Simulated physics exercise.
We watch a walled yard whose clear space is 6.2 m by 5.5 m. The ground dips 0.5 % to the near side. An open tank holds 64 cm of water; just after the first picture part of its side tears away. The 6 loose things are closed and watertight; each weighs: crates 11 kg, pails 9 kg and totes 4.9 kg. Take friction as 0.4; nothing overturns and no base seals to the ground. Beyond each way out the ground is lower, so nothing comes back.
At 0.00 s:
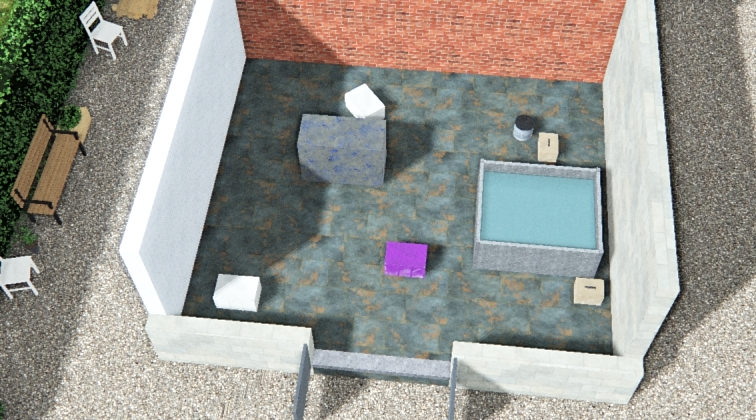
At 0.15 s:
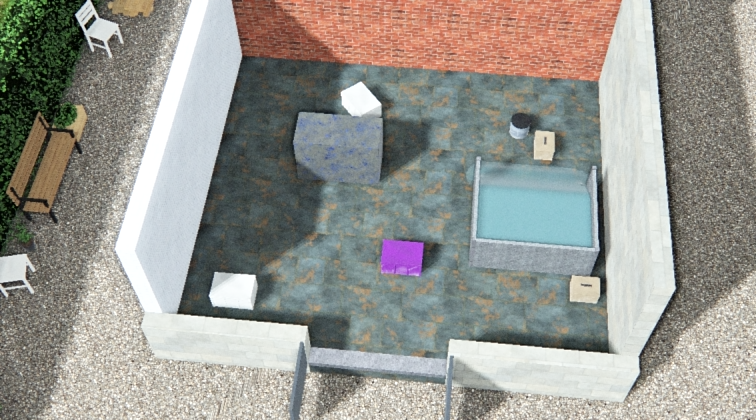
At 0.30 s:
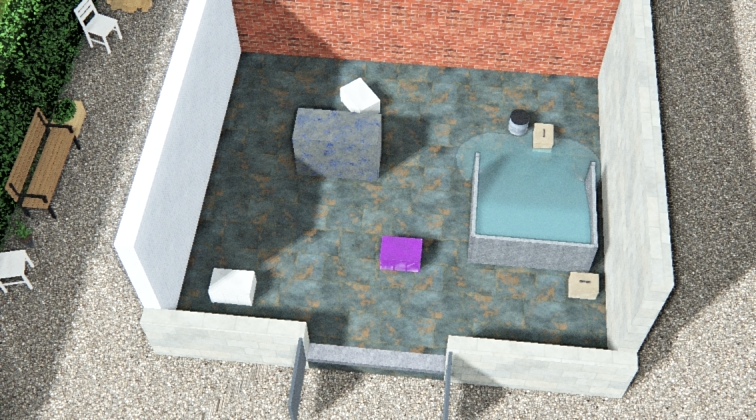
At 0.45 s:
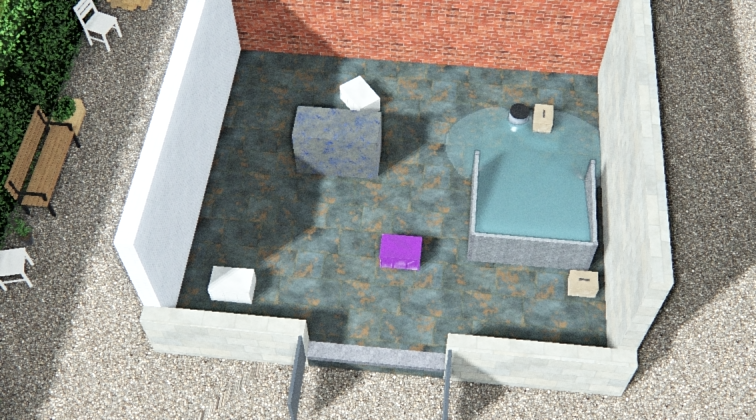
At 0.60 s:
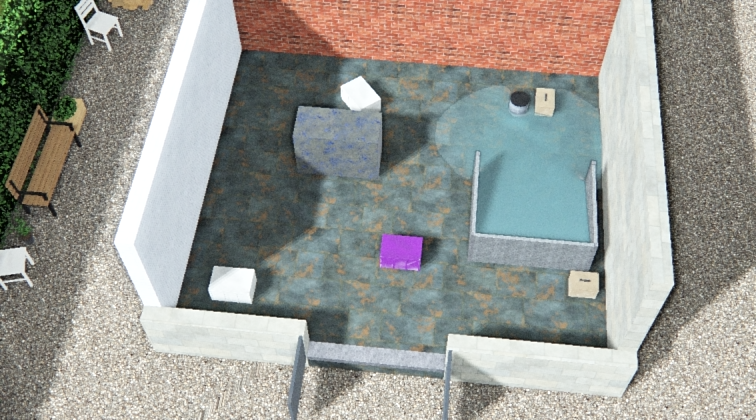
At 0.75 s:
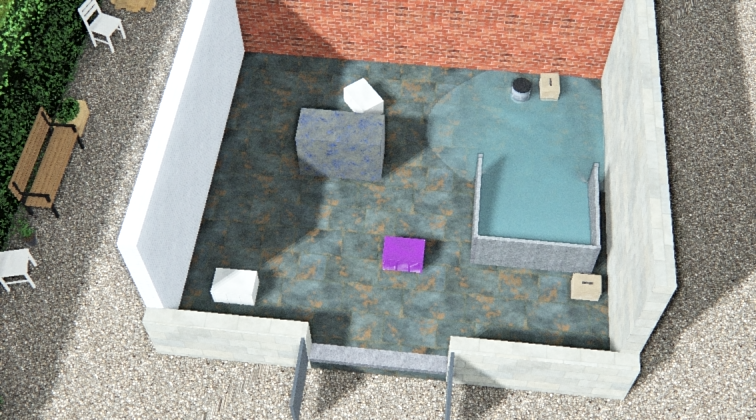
Water pours from the tank's open far side and spreads, shifting a small tan box.
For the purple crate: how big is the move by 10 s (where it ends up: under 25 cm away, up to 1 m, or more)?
Purple crate barely shifts.
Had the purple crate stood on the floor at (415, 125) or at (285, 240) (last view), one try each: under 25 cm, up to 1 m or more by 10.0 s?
In that order: It ends far away; it travels far.
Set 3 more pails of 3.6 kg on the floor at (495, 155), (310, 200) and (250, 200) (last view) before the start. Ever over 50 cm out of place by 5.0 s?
In that order: Past it, under, short of it.
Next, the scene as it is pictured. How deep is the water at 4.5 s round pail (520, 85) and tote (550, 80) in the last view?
Roughly 7 and 6 cm.
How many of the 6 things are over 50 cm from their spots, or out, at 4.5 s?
By then 3.
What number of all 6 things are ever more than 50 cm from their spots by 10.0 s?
That makes 4.
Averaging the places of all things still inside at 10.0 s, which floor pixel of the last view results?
Near (363, 262).
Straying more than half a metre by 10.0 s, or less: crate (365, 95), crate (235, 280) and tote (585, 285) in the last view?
In turn: More, over, under.
After 2.0 s the purple crate is near (404, 249), 0.0 m from its start, aground; 0 of 6 are out; 2 afloat.
After 4.5 s the purple crate is near (404, 249), 0.0 m from its start, aground; 0 of 6 are out; 2 afloat.
After 7.0 s the purple crate is near (404, 249), 0.0 m from its start, aground; 0 of 6 are out; 2 afloat.
After 10.0 s the purple crate is near (404, 249), 0.0 m from its start, aground; 0 of 6 are out; 2 afloat.
